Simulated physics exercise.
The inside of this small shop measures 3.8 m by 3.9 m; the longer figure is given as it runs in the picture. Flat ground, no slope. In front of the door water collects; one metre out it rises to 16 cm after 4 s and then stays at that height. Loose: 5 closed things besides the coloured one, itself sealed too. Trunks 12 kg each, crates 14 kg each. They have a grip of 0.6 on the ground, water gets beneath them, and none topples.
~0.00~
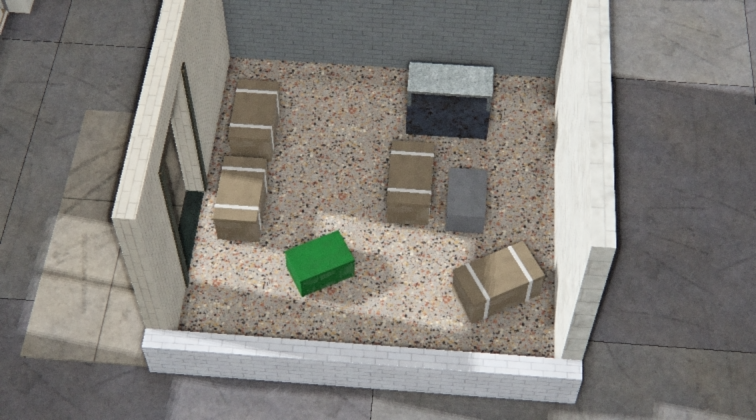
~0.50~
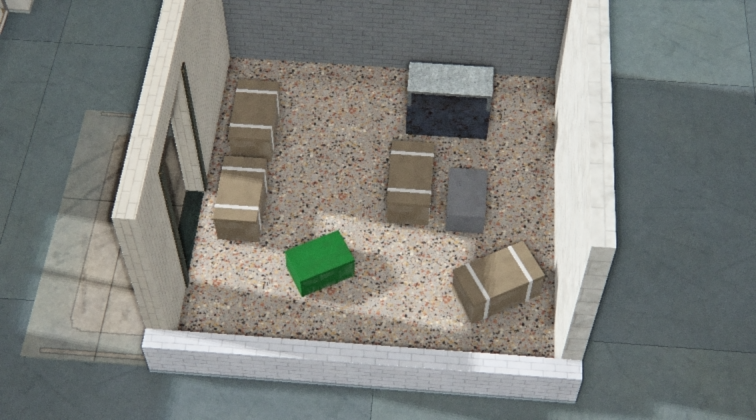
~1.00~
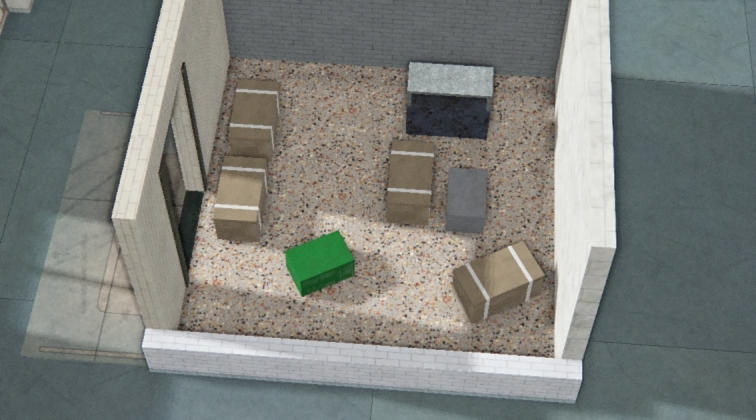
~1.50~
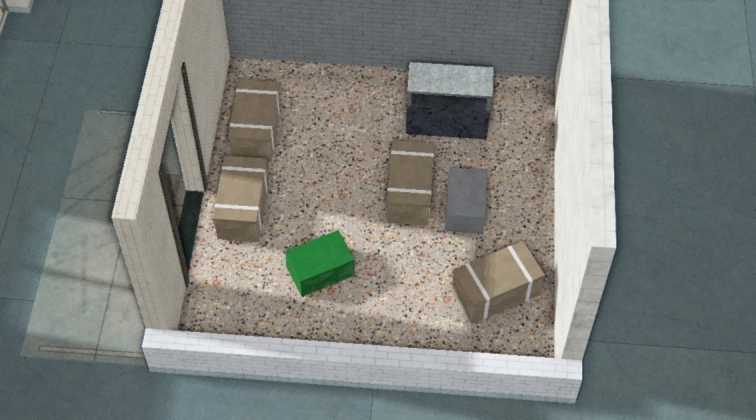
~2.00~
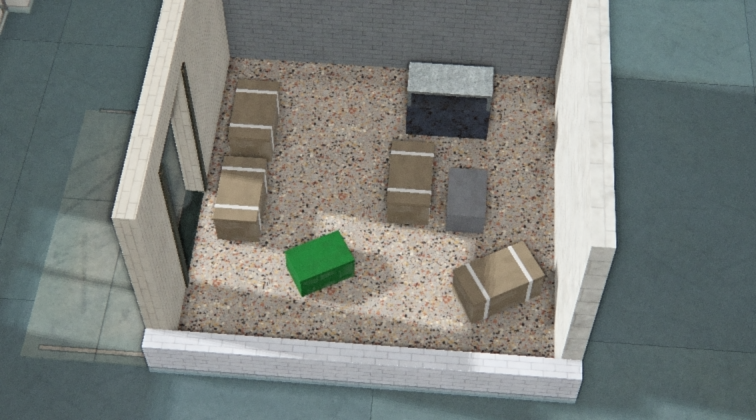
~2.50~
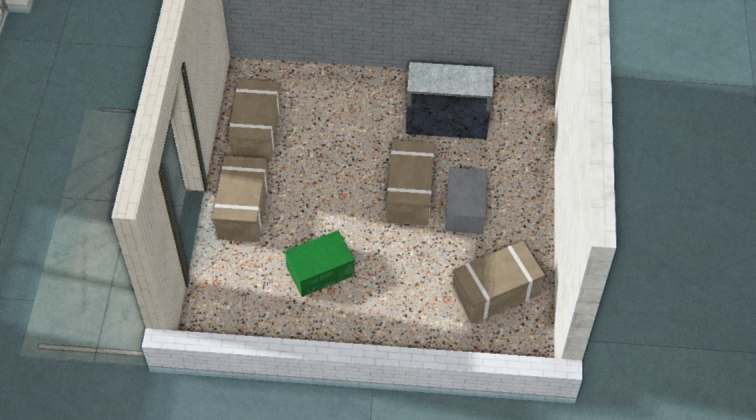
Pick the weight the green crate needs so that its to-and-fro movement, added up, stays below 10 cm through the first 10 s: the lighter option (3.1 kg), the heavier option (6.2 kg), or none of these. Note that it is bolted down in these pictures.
Pick: None of these.
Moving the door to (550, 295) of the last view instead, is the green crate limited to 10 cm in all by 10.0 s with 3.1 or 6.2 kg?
Lab note: Both masses insufficient.
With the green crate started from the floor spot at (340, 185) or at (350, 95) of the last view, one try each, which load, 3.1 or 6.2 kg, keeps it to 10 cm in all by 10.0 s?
The first try gives failure with both; the second gives failure with both.
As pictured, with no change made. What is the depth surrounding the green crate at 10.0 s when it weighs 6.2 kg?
About 10 cm.
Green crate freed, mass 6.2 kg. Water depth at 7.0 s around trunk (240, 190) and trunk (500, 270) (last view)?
Depths: Near 4 cm, then near 5 cm.
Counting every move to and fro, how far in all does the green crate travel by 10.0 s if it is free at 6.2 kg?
About 200 cm.
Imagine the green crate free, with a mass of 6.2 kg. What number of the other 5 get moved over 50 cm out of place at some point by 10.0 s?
The tally stands at 1.
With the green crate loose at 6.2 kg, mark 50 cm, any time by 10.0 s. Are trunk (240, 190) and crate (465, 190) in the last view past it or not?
Exceeds it; falls short.
After 3.5 s the green crate would be 0 cm from its start with 3.1 kg and 0 cm from its start with 6.2 kg; 1 cm of water round it then.
After 4.5 s the green crate would be 23 cm from its start with 3.1 kg and 17 cm from its start with 6.2 kg; 3 cm of water round it then.
After 7.0 s the green crate would be 217 cm from its start with 3.1 kg and 170 cm from its start with 6.2 kg; 6 cm of water round it then.
After 10.0 s the green crate would be 212 cm from its start with 3.1 kg and 169 cm from its start with 6.2 kg; 10 cm of water round it then.
